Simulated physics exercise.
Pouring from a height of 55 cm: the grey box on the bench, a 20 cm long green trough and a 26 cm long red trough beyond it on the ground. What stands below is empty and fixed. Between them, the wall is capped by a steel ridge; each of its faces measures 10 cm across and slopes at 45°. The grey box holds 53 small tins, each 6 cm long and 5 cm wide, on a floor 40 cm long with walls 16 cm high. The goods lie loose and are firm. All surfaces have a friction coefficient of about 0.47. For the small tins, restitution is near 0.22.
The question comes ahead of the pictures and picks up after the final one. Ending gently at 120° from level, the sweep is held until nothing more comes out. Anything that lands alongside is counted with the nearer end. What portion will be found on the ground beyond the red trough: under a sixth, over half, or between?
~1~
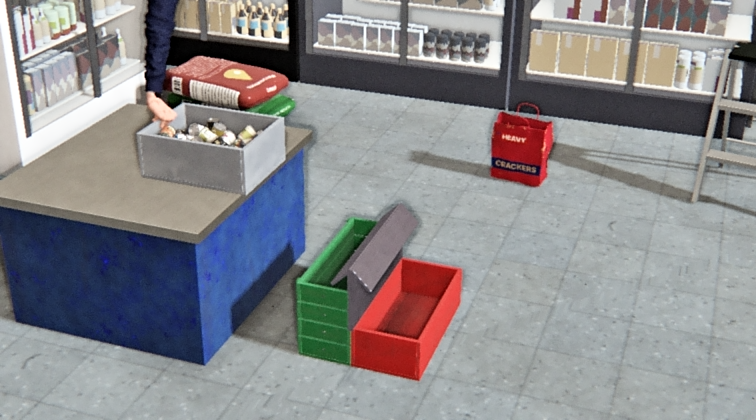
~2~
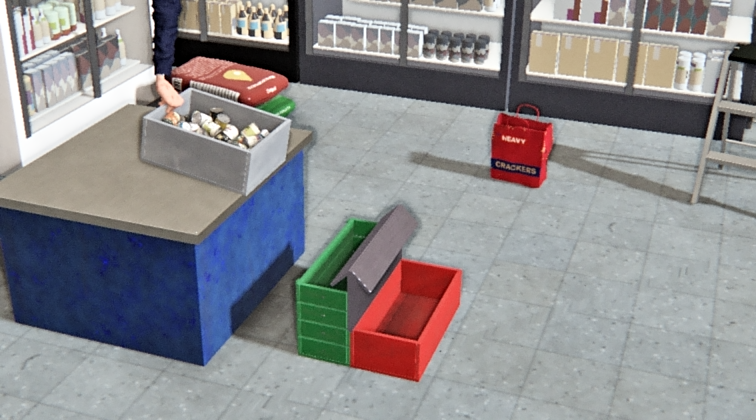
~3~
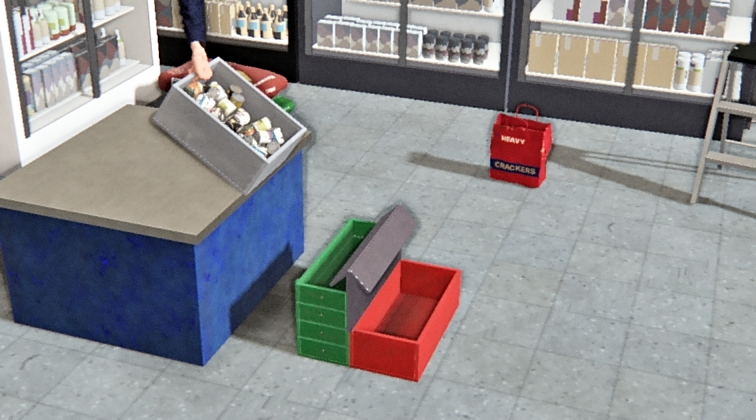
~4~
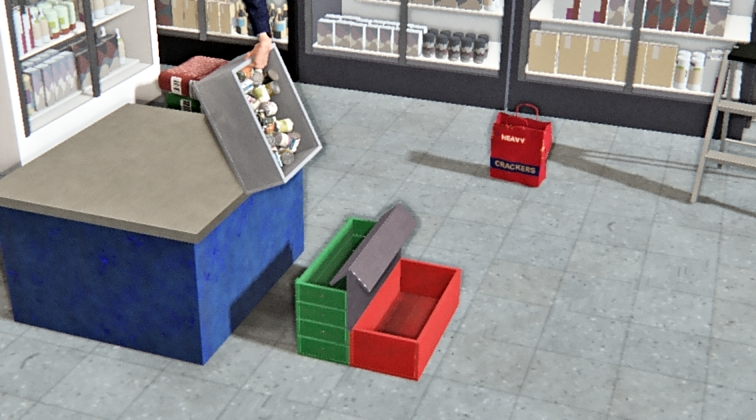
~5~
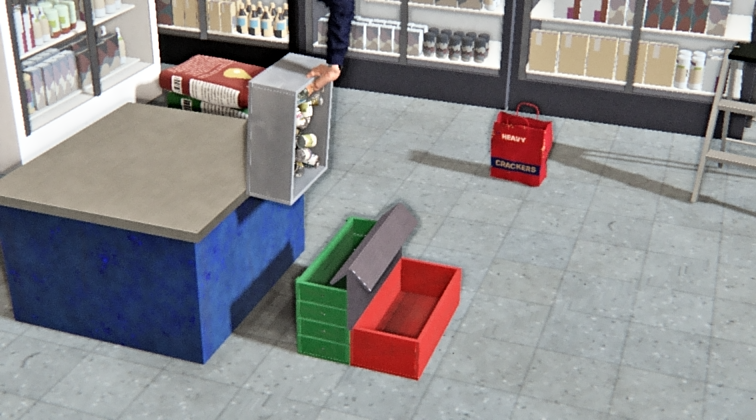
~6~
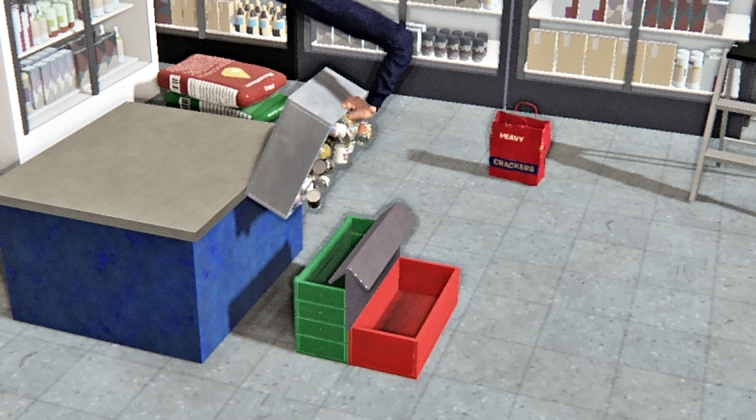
Result: From the one-sixth mark to the halfway mark.
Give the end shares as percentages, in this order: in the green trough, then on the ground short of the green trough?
About 50 in a hundred first and about 5 in a hundred second.
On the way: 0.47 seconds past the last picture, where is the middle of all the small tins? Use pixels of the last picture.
(367, 306).
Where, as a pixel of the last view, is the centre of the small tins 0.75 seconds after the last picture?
Look around pixel (368, 309).
Then, 0.11 s after the last picture, tilt 120°; 9 still in the grey box, 2 in the green trough and 42 in the air.
Then, 0.27 s after the last picture, tilt 120°; 2 still in the grey box, 16 in the green trough, 5 in the red trough, 11 on the ground beyond the red trough and 19 in the air.
Then, 0.47 s after the last picture, tilt 120°; 25 in the green trough, 4 in the red trough, 1 on the ground short of the green trough, 18 on the ground beyond the red trough and 5 in the air.
When it is over (0.75 s after the last picture), 26 in the green trough, 5 in the red trough, 3 on the ground short of the green trough and 19 on the ground beyond the red trough. Asked share, 19 of 53, 36 per cent.
